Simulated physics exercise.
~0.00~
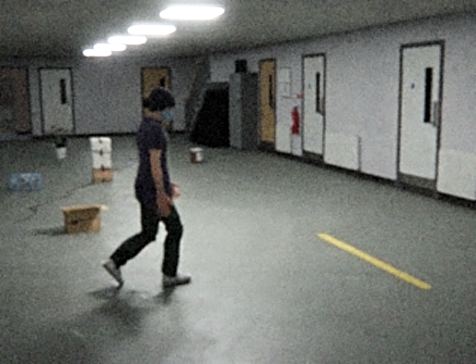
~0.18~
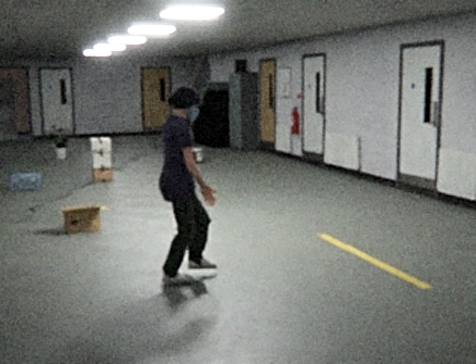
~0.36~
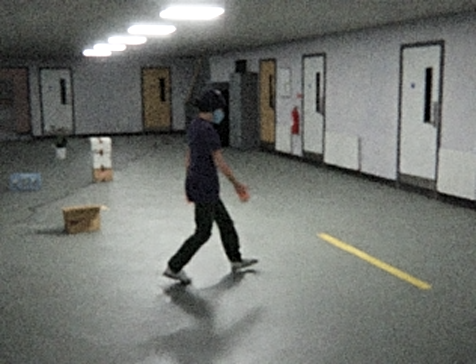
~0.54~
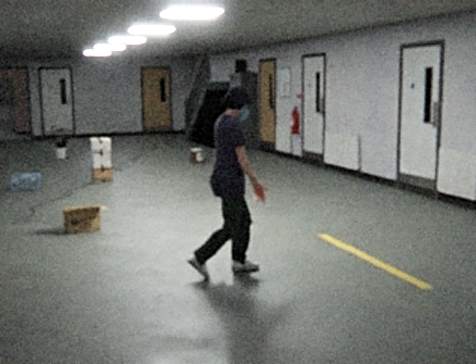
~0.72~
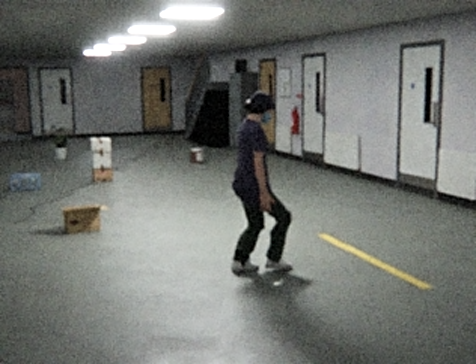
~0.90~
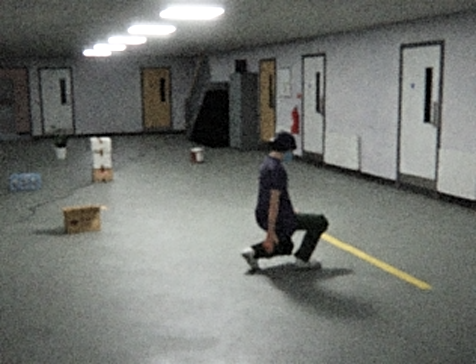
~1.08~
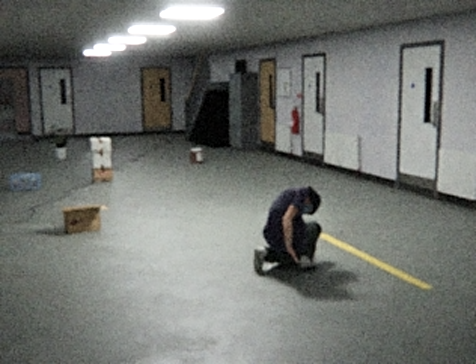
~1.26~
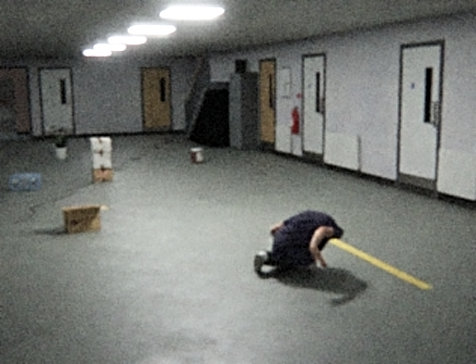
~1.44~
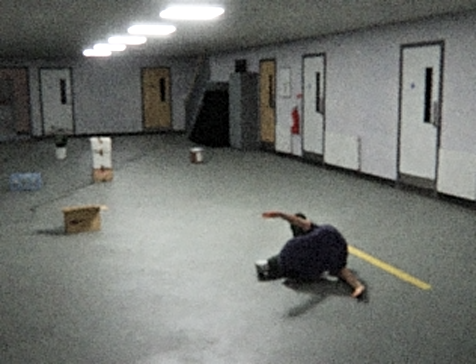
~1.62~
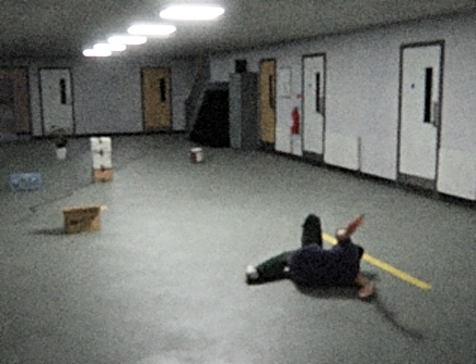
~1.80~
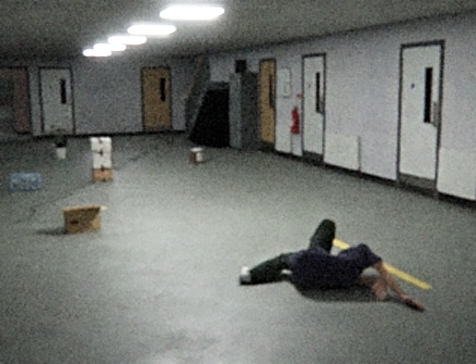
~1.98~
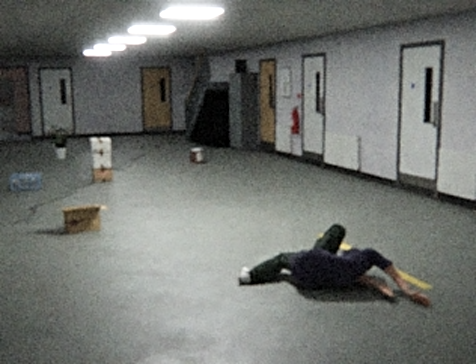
At the start, a person in a dark cap, face mask, dark top and dark trousers walks to the right across a dim, wide indoor floor, with boxes behind and doors along the far and right walls. The walker nears a strip of yellow tape, then slows with bent knees and sinks into a low crouch. Kneeling, the person folds forward, head down and hands toward the floor. The body then rolls over onto the floor, one arm flung out and a knee raised. It ends with the person lying stretched beside the tape, arms reaching right, one knee still bent.
